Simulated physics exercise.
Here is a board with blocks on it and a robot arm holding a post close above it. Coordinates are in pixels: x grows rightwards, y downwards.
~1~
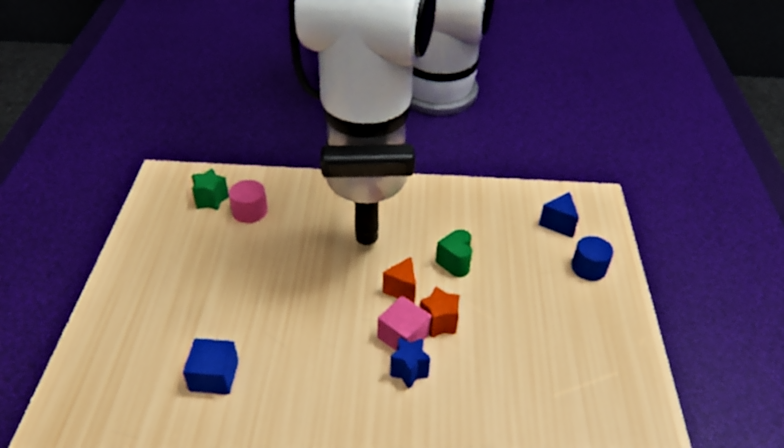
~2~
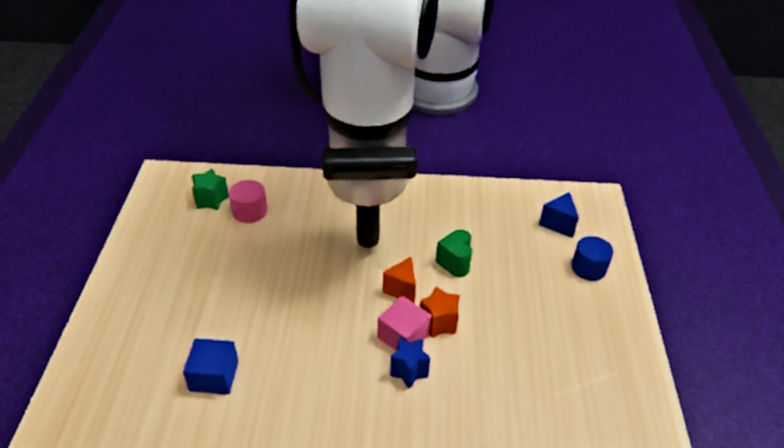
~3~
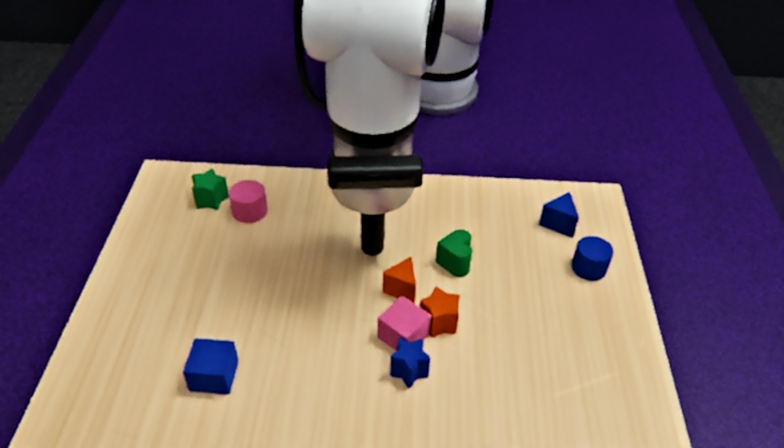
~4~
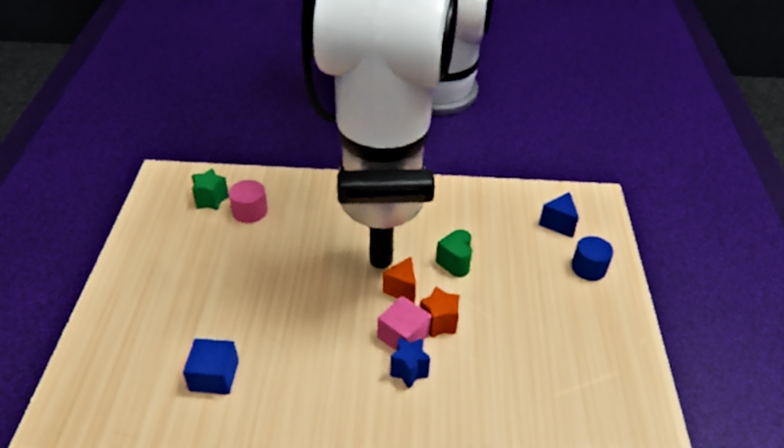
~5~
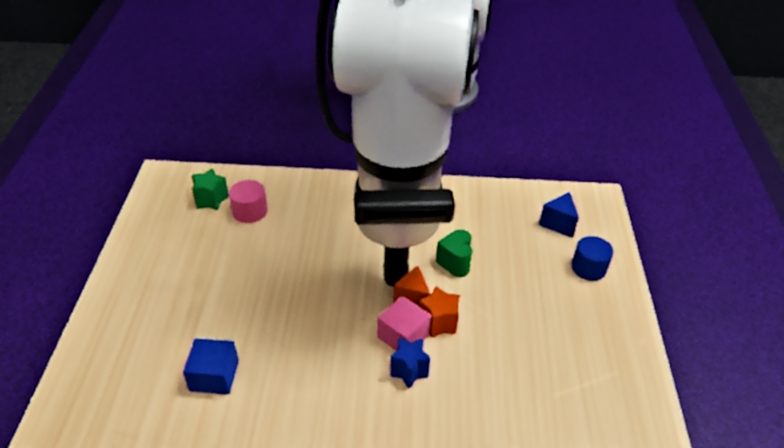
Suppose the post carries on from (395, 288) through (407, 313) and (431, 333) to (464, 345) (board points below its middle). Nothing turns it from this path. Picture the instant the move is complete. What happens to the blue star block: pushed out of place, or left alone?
The block moves away from its spot.
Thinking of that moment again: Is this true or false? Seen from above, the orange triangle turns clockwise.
False.
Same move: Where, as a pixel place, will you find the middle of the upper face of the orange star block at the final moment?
At the end it should sit near (500, 324).
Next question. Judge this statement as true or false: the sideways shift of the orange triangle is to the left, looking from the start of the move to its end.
True.
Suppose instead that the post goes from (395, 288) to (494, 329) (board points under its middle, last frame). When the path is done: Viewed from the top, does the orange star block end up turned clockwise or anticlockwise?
The twist is clockwise.
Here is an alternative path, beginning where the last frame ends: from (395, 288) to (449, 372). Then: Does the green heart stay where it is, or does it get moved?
At the end, its place is the same.
The first path, step by step. One third of the way, post (408, 304); pink four-sided block (406, 324); blue star block (410, 357), turned 15° anticlockwise; orange triangle (433, 295), turned 45° anticlockwise; orange star block (458, 312), turned 15° clockwise.
Two thirds of the way, post (432, 324); pink four-sided block (413, 341), turned 40° clockwise; blue star block (410, 374); orange triangle (453, 301), turned 65° anticlockwise; orange star block (475, 320).
At the end, post (465, 336); pink four-sided block (413, 341), turned 40° clockwise; blue star block (410, 374); orange triangle (465, 302), turned 105° anticlockwise; orange star block (500, 324), turned 30° anticlockwise.
